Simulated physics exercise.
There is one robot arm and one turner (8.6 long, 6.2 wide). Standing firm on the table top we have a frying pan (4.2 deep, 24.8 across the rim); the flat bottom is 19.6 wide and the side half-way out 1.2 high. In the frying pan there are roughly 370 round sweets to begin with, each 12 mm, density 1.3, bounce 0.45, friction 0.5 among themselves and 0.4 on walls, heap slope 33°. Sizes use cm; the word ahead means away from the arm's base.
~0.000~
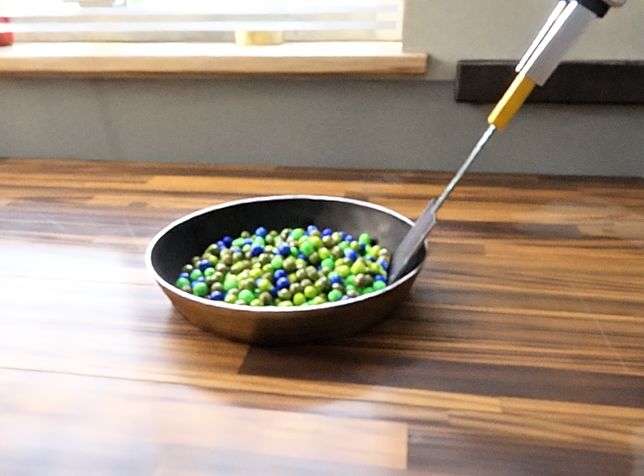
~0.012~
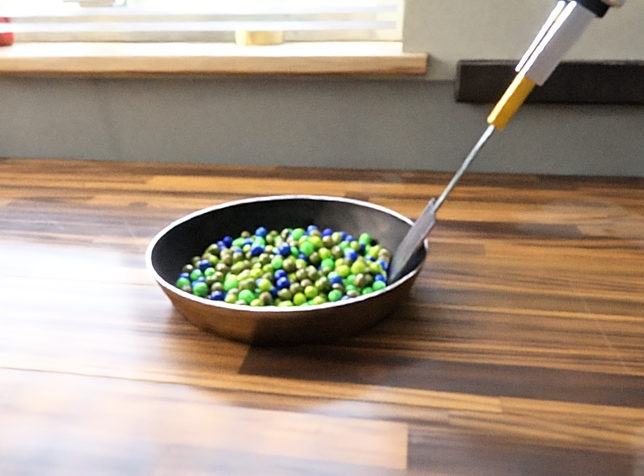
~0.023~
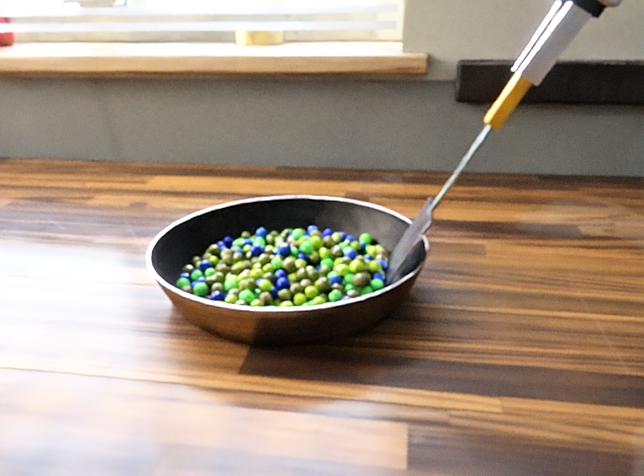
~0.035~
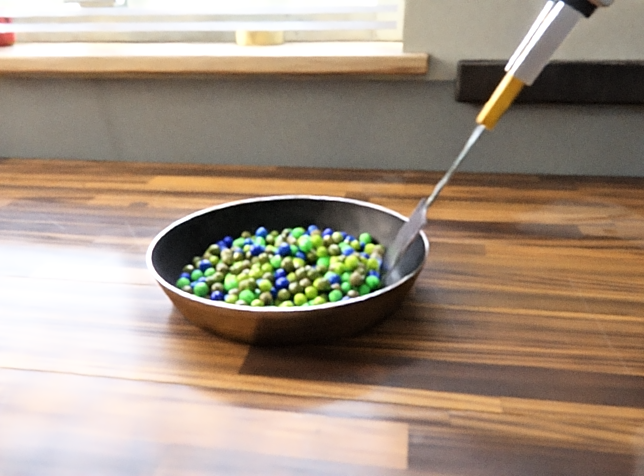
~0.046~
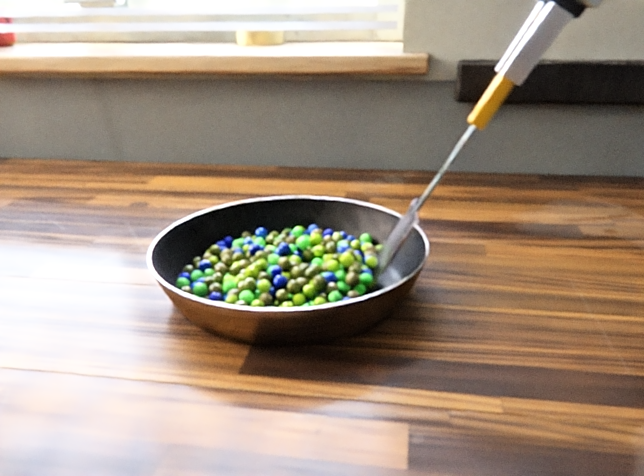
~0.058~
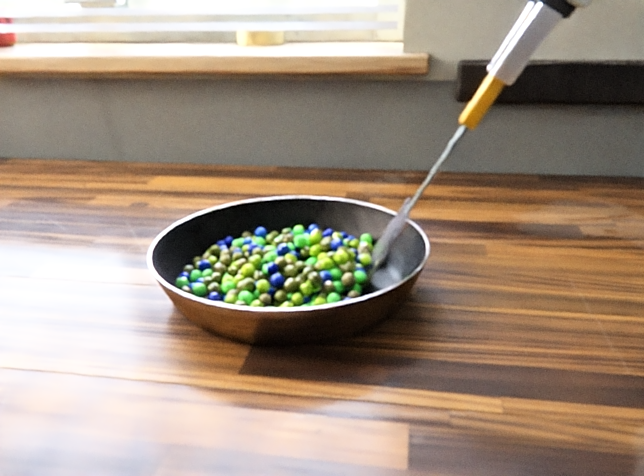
A turner held by a robot arm rested at the right side of a frying pan full of green, blue and brownish round sweets, then slid slightly left, nudging the nearest ones.
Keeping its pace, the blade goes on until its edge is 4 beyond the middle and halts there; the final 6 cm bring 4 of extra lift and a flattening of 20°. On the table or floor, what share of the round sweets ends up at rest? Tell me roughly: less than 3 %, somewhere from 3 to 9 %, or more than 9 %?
Less than 3 %.
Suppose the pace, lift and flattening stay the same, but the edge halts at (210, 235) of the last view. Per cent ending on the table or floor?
I'd estimate about 5 per cent.
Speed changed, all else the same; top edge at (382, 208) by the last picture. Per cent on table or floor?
That share would be about 10 percent.
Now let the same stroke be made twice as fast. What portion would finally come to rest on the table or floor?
Then roughly 10 percent.
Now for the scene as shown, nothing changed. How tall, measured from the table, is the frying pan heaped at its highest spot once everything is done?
Roughly 4.5 centimetres.
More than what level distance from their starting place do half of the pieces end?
The figure is about 2 cm.
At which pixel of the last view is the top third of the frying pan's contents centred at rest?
Around (220, 261).
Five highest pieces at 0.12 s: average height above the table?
They are some 4 cm up.
After 0.12 s, sloping 60°, highest piece 5 above the table; 370 in the frying pan.
After 0.18 s, sloping 50°, highest piece 6 above the table; 370 in the frying pan.
After 0.40 s, sloping 40°, highest piece 5 above the table; 370 in the frying pan.
After 1.45 s, sloping 40°, highest piece 4 above the table; 370 in the frying pan.
In the end, 370 in the frying pan. That is 0 % on the table or floor.
